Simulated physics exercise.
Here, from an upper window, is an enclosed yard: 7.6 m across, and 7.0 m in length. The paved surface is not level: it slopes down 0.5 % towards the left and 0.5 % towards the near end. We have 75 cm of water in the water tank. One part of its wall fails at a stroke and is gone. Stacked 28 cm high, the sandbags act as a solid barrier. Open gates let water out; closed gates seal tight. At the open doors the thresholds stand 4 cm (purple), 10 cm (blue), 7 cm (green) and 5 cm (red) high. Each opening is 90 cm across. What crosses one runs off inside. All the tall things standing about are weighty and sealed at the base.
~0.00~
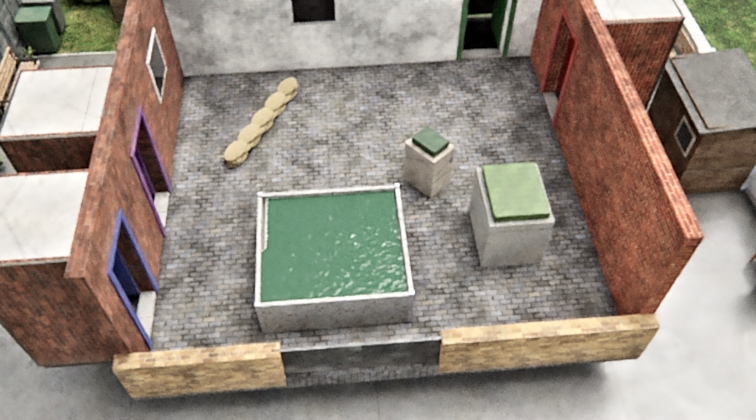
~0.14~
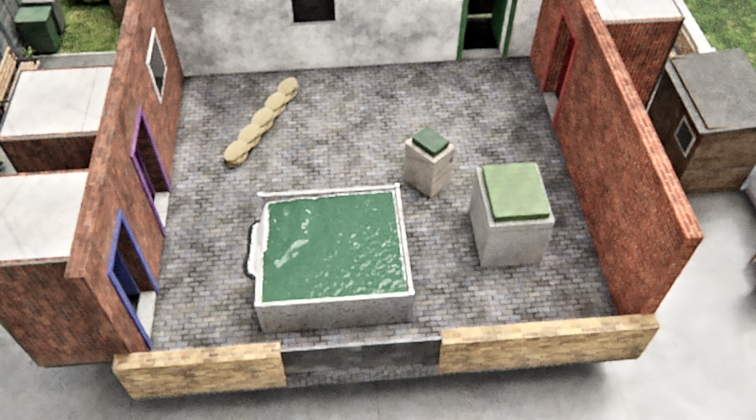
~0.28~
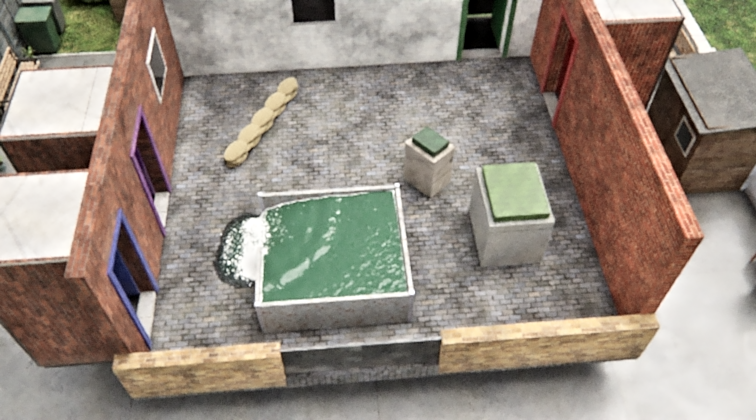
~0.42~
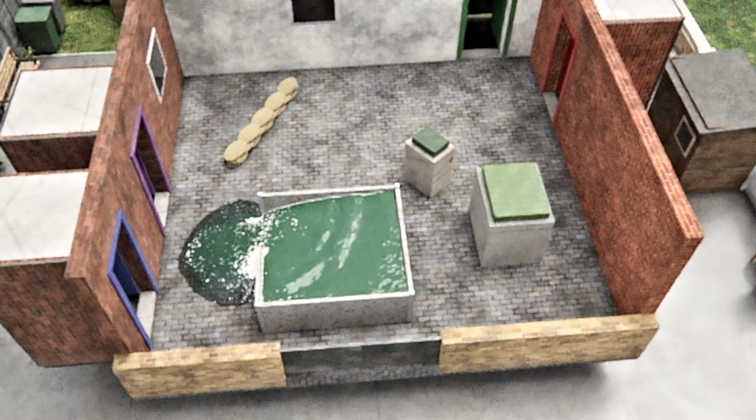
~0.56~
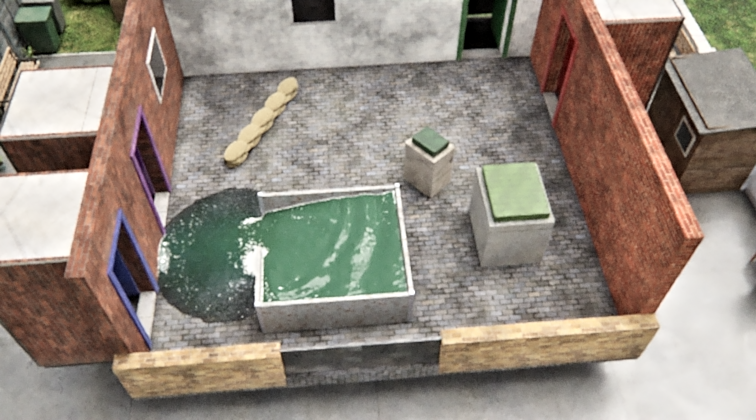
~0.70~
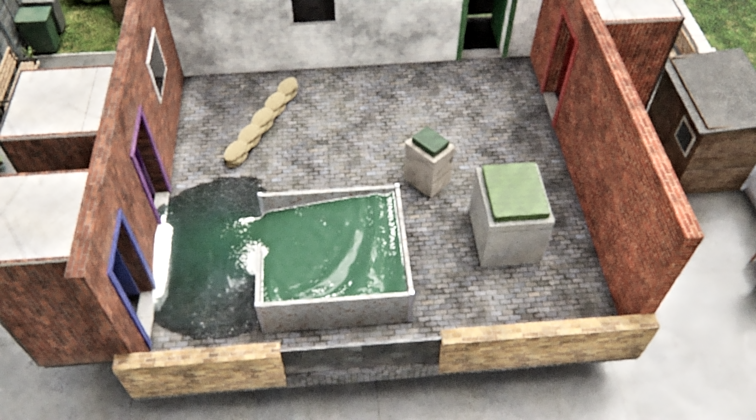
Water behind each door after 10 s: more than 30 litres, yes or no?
Purple door: Yes; blue door: Yes; green door: No; red door: No.
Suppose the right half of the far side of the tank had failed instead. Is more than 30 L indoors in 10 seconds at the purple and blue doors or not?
Purple stays inside, blue stays inside, judged against that limit.
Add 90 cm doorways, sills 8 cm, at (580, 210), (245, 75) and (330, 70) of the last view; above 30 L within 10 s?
Well, the first is on the low side, the second is on the high side, and the third is on the low side.
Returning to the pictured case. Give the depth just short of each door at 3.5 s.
Depths: Purple door 20 cm, blue door 16 cm, green door 0 cm, red door 0 cm.
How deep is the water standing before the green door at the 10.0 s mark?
About 2.0 cm deep.
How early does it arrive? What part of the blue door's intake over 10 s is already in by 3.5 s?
Fraction in by then: Around 75 per cent.
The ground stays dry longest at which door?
Door: Red.
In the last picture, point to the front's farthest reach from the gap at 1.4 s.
I'd put it close to (177, 139).
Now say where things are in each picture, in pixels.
Still water, 75 cm deep, in the water tank at (332, 244), in the first picture.
Water pours out at (265, 239) and has run 0.6 m, to a hidden place; typically 10 cm deep outside, 75 cm at the water tank's back, in the second picture.
The front is at (223, 275), 0.9 m from the gap at (266, 241); 0.9 m2 of floor is under water; 75 cm left at the back of the water tank, in the third picture.
Water pours out at (266, 242) and has run 1.4 m, to (185, 266); typically 8 cm deep outside, 75 cm at the water tank's back, in the fourth picture.
Water pours out at (266, 242) and has run 1.9 m, to (165, 231); typically 6 cm deep outside, 74 cm at the water tank's back, in the fifth picture.
The front is at (153, 218), 2.2 m from the gap at (266, 242); 4.8 m2 of floor is under water; 68 cm left at the back of the water tank, in the sixth picture.
After 1.4 s water covers 15 % of the floor and is deepest (46 cm) near (173, 250); purple door 27 cm at the sill, 91 L in, blue door 21 cm at the sill, 15 L in, green door not reached, red door not reached.
After 2.2 s water covers 20 % of the floor and is deepest (42 cm) near (162, 259); purple door 26 cm at the sill, 257 L in, blue door 21 cm at the sill, 51 L in, green door not reached, red door not reached.
After 3.5 s water covers 30 % of the floor and is deepest (30 cm) near (148, 365); purple door 20 cm at the sill, 431 L in, blue door 16 cm at the sill, 94 L in, green door not reached, red door not reached.
After 6.0 s water covers 55 % of the floor and is deepest (20 cm) near (147, 375); purple door 15 cm at the sill, 625 L in, blue door 10 cm at the sill, 118 L in, green door 2 cm at the sill, 0 L in, red door not reached.
After 10.0 s water covers 80 % of the floor and is deepest (16 cm) near (172, 173); purple door 11 cm at the sill, 760 L in, blue door 9 cm at the sill, 124 L in, green door 2 cm at the sill, 0 L in, red door 6 cm at the sill, 0 L in.
